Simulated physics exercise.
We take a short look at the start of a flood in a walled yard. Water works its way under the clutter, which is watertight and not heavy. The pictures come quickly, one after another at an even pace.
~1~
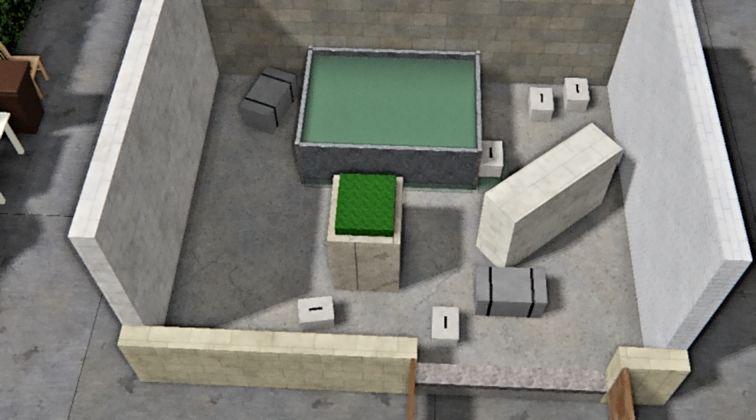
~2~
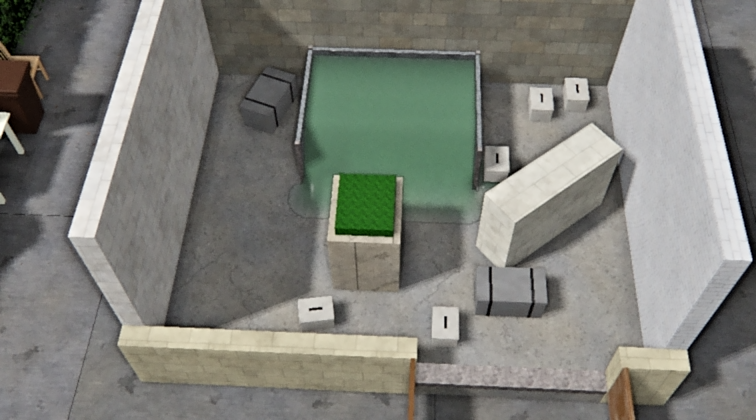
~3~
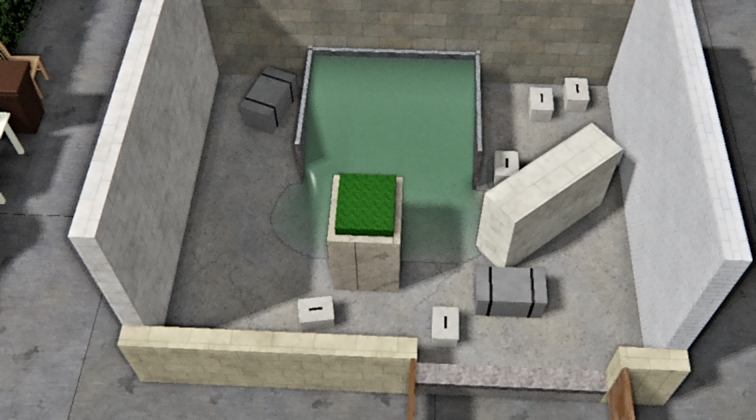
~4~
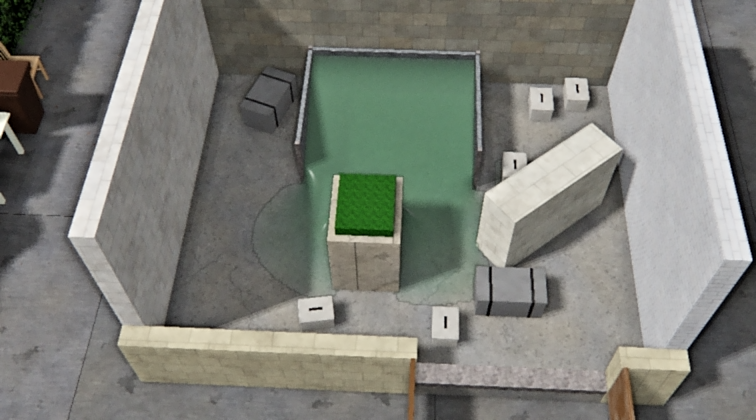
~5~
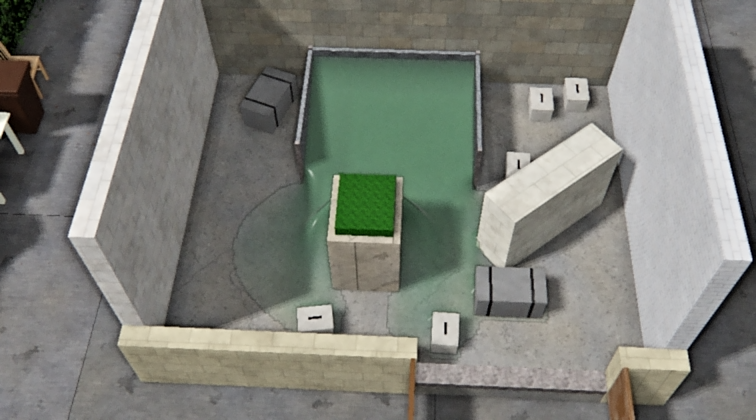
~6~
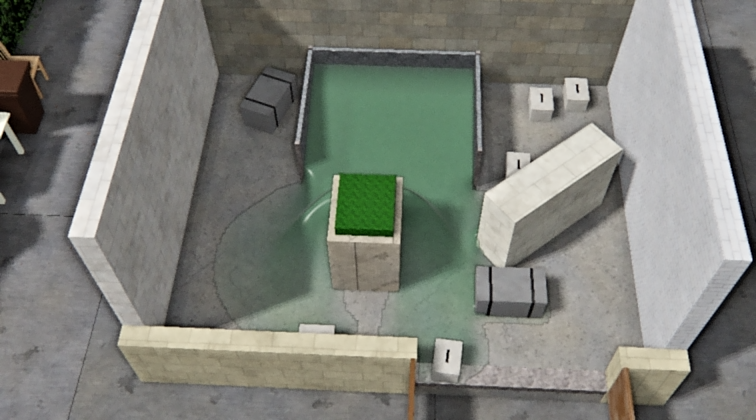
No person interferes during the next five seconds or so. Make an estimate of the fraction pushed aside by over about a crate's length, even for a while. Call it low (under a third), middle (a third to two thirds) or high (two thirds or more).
High.
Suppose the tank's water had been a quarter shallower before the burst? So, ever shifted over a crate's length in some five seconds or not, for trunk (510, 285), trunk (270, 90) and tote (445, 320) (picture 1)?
Well, one by one: Carried that far, not carried that far, carried that far.
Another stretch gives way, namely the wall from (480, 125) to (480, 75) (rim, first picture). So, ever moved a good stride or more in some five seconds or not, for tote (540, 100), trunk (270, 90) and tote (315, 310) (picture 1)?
Travels that far, falls short, falls short.
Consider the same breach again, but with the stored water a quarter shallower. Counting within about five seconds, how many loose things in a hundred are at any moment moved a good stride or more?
I'd put it near 70 out of a hundred.
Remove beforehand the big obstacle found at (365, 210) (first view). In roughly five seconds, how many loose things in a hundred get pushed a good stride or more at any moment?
Something like 60 percent of the things.
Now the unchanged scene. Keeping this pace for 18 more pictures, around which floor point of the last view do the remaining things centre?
Around (476, 174).
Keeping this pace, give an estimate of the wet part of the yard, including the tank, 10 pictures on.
By my count it's near 75 in a hundred.
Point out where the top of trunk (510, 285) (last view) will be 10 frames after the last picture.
Near (592, 355).
A moment on, 1 of 7 are well off their spots; 1 afloat.
Next, 3 of 7 are well off their spots; 1 afloat.
Later, 4 of 7 are well off their spots; 4 afloat.
In the end, 6 of 7 are well off their spots, and 6 have been at some point; 3 afloat.
